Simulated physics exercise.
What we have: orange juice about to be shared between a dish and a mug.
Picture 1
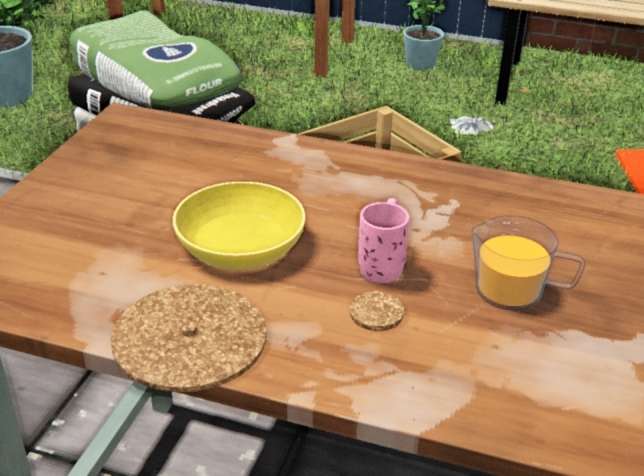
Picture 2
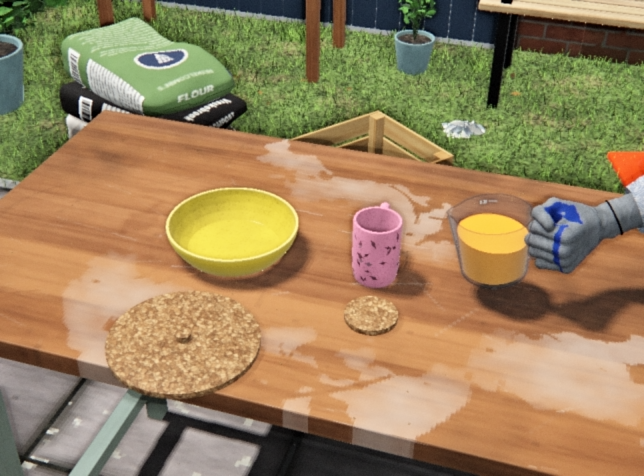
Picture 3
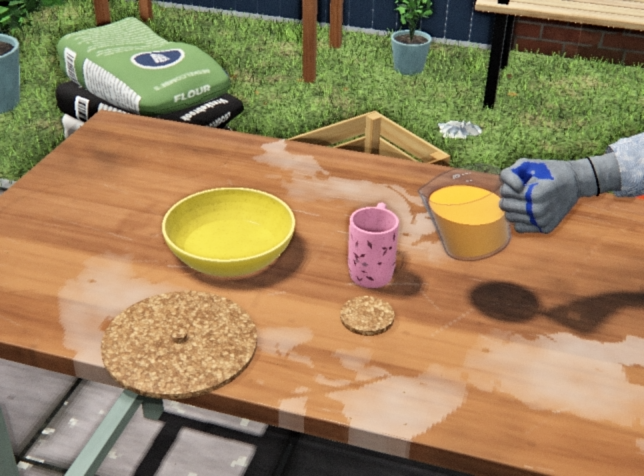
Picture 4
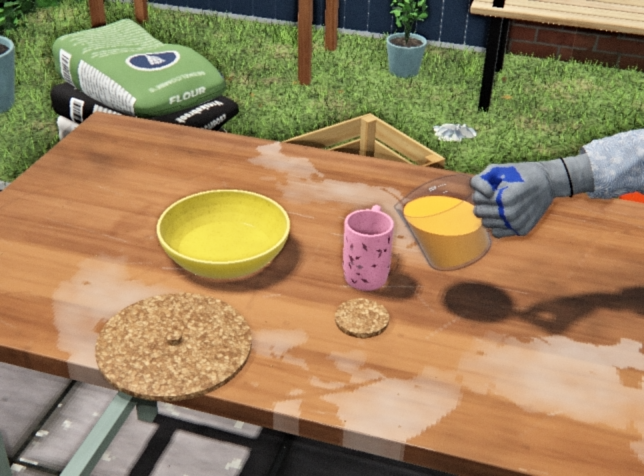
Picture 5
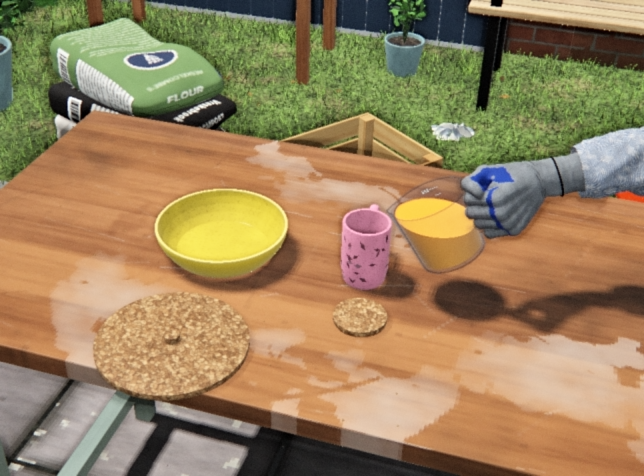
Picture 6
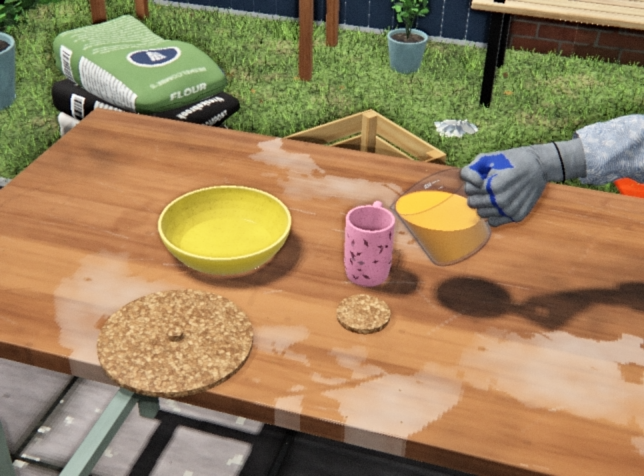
A gloved hand lifted a clear jug of orange juice off a wooden table, carried it left toward a pink mug near a yellow bowl, and tilted it, with no juice leaving it.
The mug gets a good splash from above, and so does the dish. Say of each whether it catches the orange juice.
Left, the dish catches it; right, the mug catches it.
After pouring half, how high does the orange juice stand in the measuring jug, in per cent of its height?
Some 35 per cent.
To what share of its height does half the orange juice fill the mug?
About 65 per cent.
Next, the orange juice goes into the mug.
After that, the orange juice goes into the dish.
Finally, the mug has its share inside; the dish has its share inside.
